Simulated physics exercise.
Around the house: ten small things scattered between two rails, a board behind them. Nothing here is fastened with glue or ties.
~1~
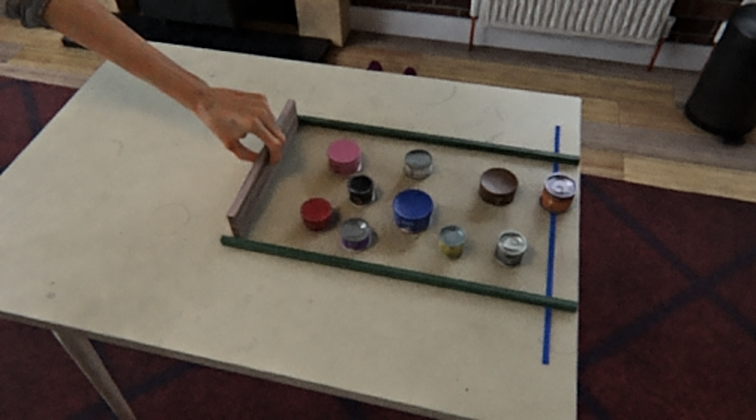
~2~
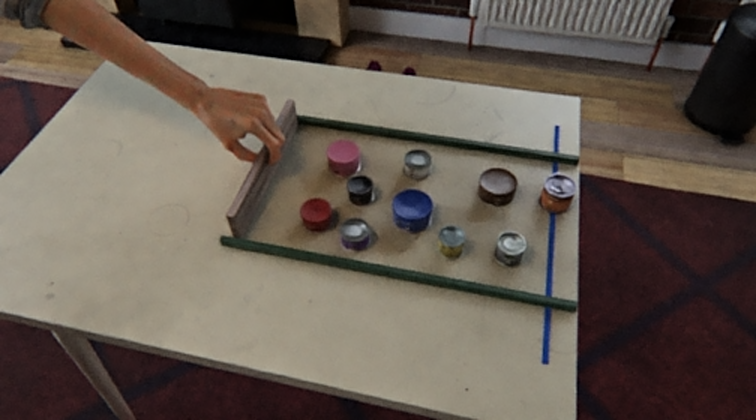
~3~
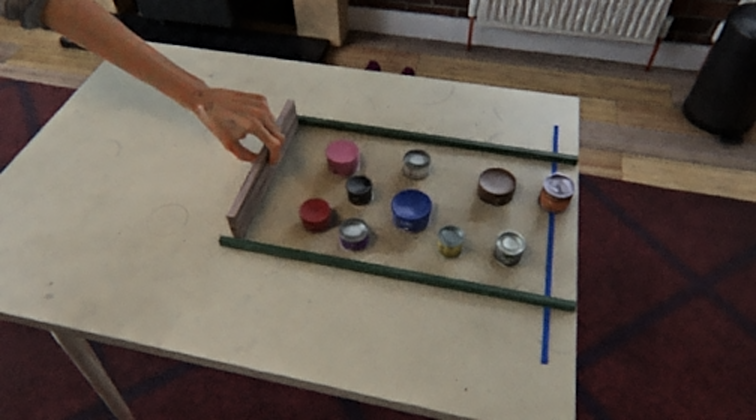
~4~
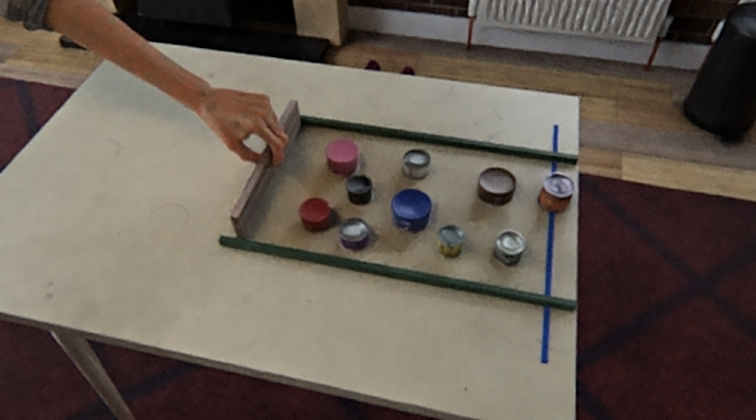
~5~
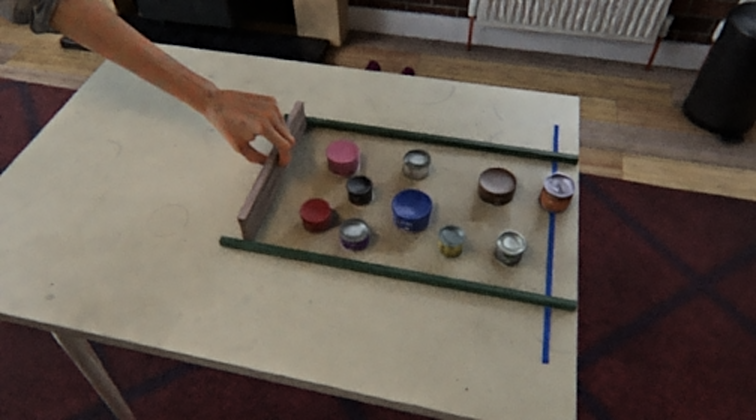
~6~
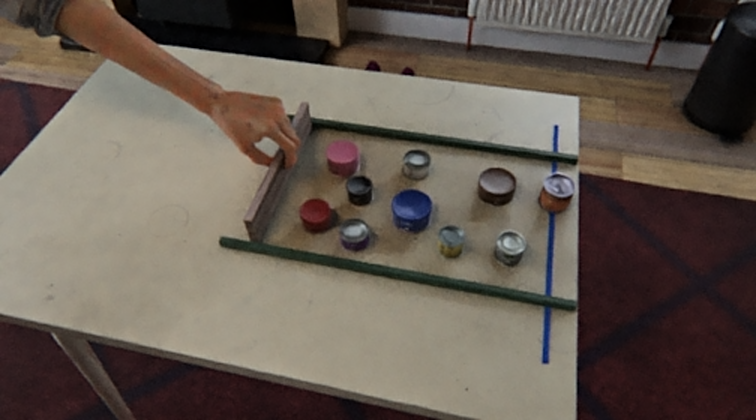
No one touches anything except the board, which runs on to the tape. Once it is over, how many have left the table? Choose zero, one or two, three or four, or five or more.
Five or more of them have left the table.
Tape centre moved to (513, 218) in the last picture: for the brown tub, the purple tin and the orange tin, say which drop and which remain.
The brown tub? It is safe. The purple tin? It is safe. The orange tin? It does not stay.
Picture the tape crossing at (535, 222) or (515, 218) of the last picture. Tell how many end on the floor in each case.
Per try: 3; 1.
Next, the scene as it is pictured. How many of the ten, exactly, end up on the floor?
The number that fall is 5.
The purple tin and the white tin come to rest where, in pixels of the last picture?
Look around (567, 284) for the first and around (569, 174) for the second.
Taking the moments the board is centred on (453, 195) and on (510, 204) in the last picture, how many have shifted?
The number moved is 9 and then 10.
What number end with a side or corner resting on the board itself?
That makes 5.
Soon after, none off yet; orange tin at rest near (557, 193); grey pot at rest near (509, 249); brown tub at rest near (497, 187).
After that, none off yet; orange tin at rest near (557, 193); grey pot moving near (519, 252); brown tub displaced a little near (516, 191).
In the end, the number that fall off is five or more; gone, blue tin, yellow tin, brown tub, grey pot and orange tin.
